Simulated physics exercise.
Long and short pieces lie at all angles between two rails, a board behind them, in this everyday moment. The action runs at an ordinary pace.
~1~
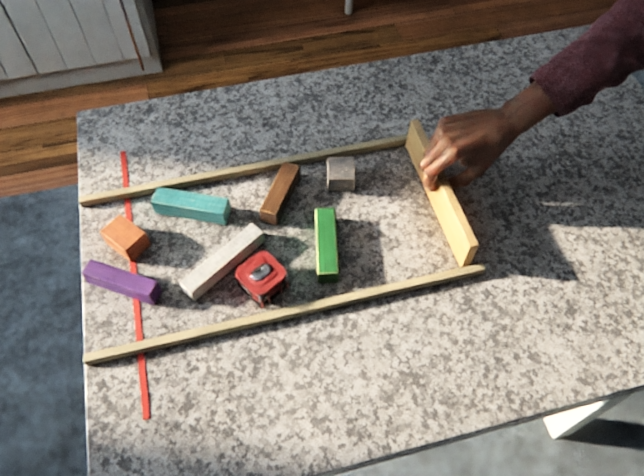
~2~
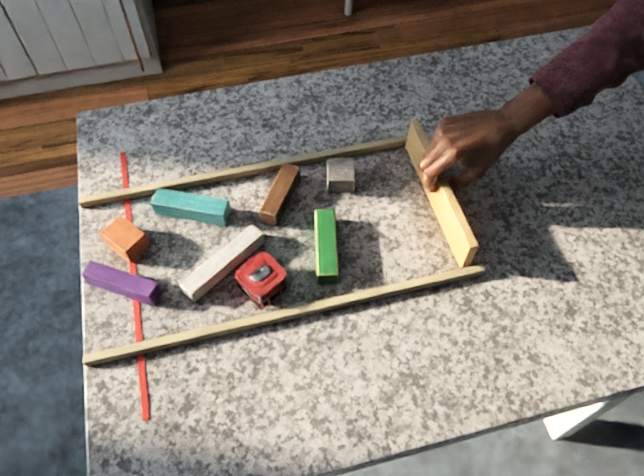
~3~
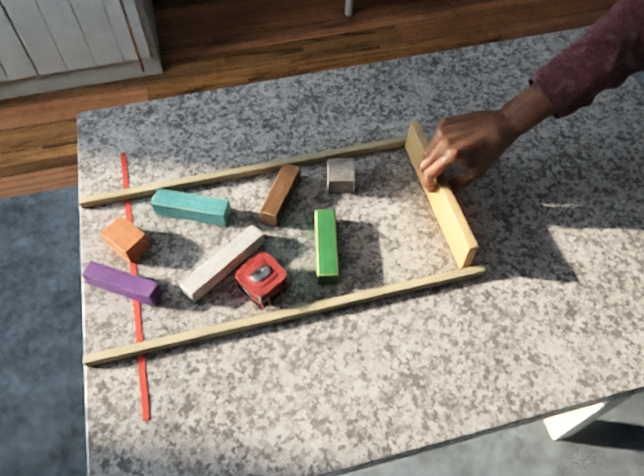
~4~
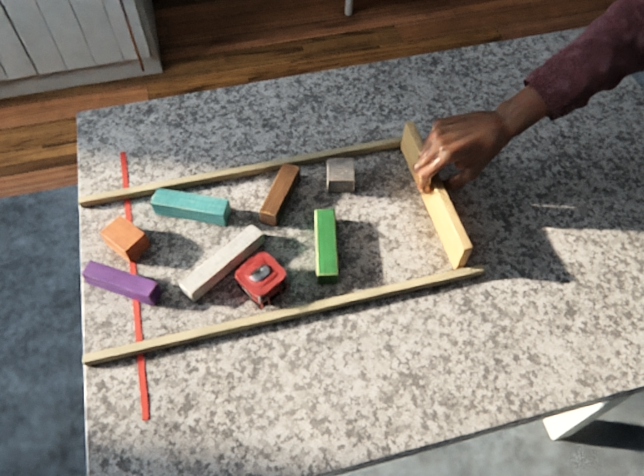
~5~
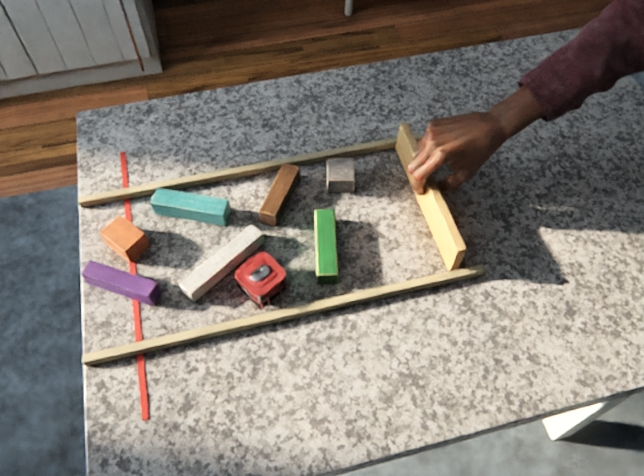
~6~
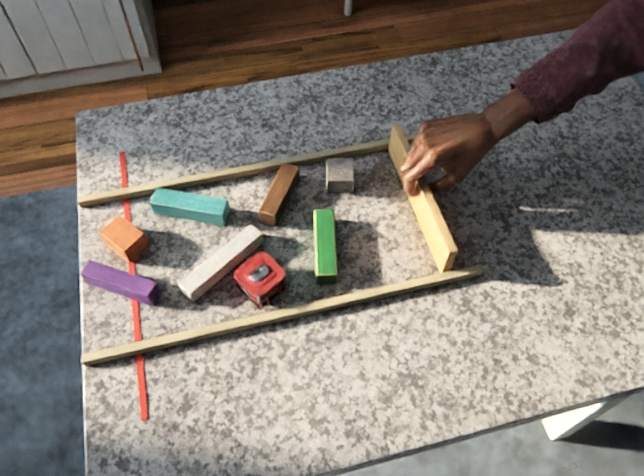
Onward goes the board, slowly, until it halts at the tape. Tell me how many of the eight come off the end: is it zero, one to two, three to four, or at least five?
It is three to four.
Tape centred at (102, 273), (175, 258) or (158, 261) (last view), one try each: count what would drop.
Per try in turn: 6, 1, 2.
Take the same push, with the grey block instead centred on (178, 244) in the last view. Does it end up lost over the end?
That grey block heads down.
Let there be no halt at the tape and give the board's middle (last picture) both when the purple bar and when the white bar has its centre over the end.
First one: Around (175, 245). Other one: Around (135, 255).
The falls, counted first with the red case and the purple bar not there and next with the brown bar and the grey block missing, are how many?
Taking the two tries in turn, it comes to 2 and 1.
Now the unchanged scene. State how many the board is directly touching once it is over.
Count: 2.
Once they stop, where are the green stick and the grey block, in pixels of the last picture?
For the green stick it's (121, 290), and for the grey block it's (111, 221).
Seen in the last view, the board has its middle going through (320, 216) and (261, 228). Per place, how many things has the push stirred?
The count reaches 3 first and 6 second.
Soon after, none off yet; purple bar at rest near (121, 283); orange block at rest near (125, 239); turquoise bar at rest near (191, 207).
Then, none off yet; purple bar at rest near (121, 283); orange block at rest near (125, 239); turquoise bar moved a little near (162, 210).
Further on, none off yet; purple bar moved a little near (76, 280); orange block moved about its own width near (95, 257); turquoise bar moved about its own width near (104, 228).
At rest, the number that fall off is three or four; fallen, white bar, turquoise bar, orange block and purple bar.
